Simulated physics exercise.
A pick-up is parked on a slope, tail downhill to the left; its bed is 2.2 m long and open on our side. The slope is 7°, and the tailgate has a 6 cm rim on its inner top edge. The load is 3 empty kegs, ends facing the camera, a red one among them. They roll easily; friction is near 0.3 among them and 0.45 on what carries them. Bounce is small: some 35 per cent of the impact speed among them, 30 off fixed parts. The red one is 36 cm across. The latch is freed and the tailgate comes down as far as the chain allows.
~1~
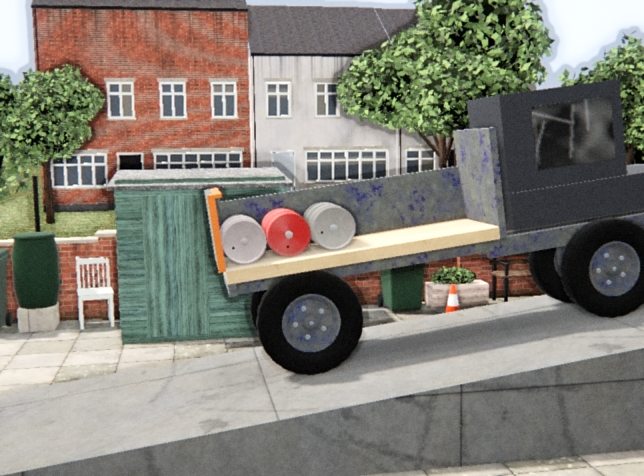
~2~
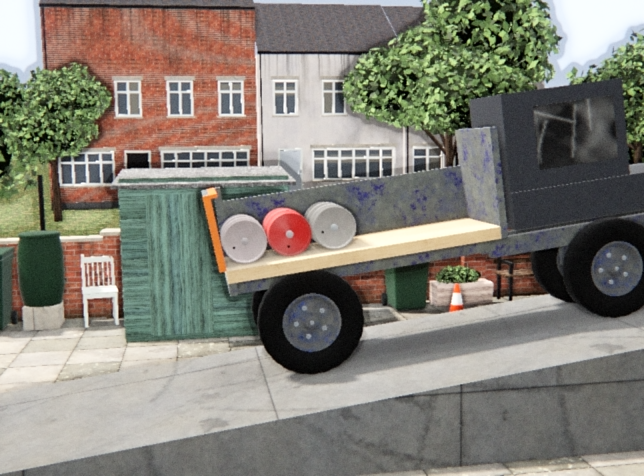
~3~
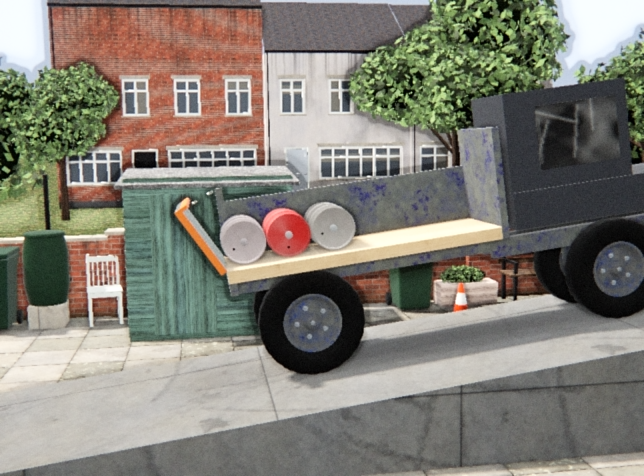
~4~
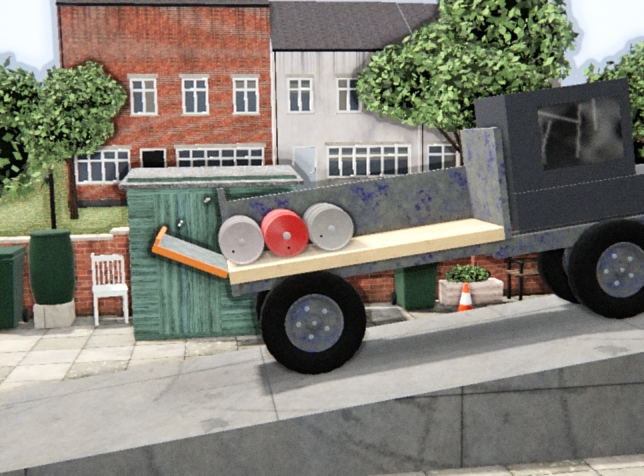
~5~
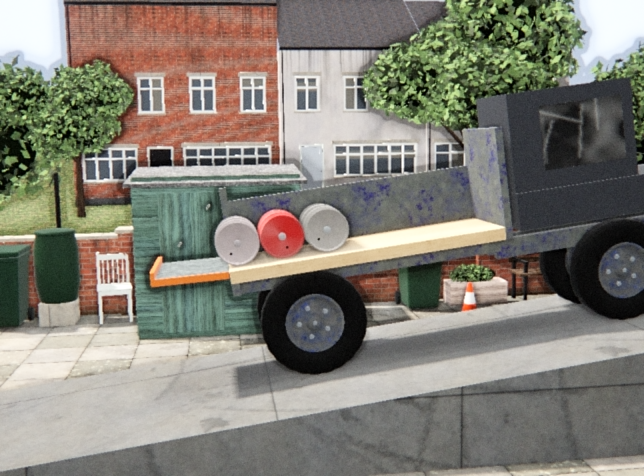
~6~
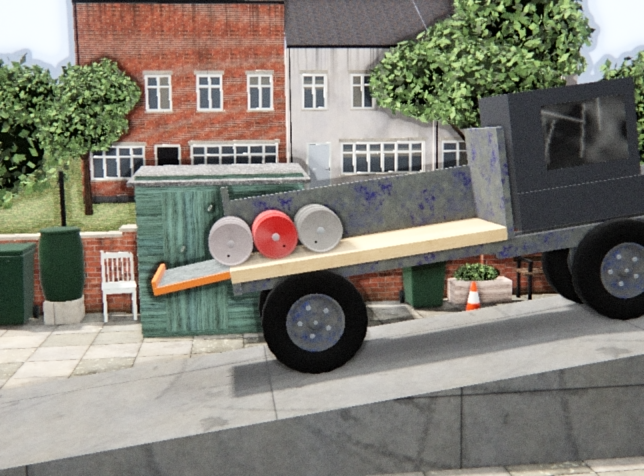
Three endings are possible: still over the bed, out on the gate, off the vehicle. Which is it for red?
The red one finishes off the vehicle.
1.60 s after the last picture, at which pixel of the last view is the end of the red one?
Around (128, 274).
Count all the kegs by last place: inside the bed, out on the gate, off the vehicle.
In that order: 0, 0, 3.
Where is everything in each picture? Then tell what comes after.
The first frame shows red at (290, 235); gate 83° above level, tip at (211, 198); 3 of the 3 make up the bottom layer on the bed.
The second frame shows red at (290, 235); gate 79° above level, tip at (207, 198).
The third frame shows red at (289, 235); gate 55° above level, tip at (179, 213).
The fourth frame shows red at (287, 236); gate 23° above level, tip at (156, 249).
The fifth frame shows red at (283, 237); gate 4° below level, tip at (154, 283).
The sixth frame shows red at (276, 238); gate 11° below level, tip at (157, 291).
Then, 0.7 s after the last picture, red is on the gate, 5 cm past the hinge, rolling left; 0 of 3 are out.
Then, 1.6 s after the last picture, red is dropping off the gate; 2 of 3 are out.
At rest (3.9 s after the last picture), red is out on the ground; 3 of 3 are out.
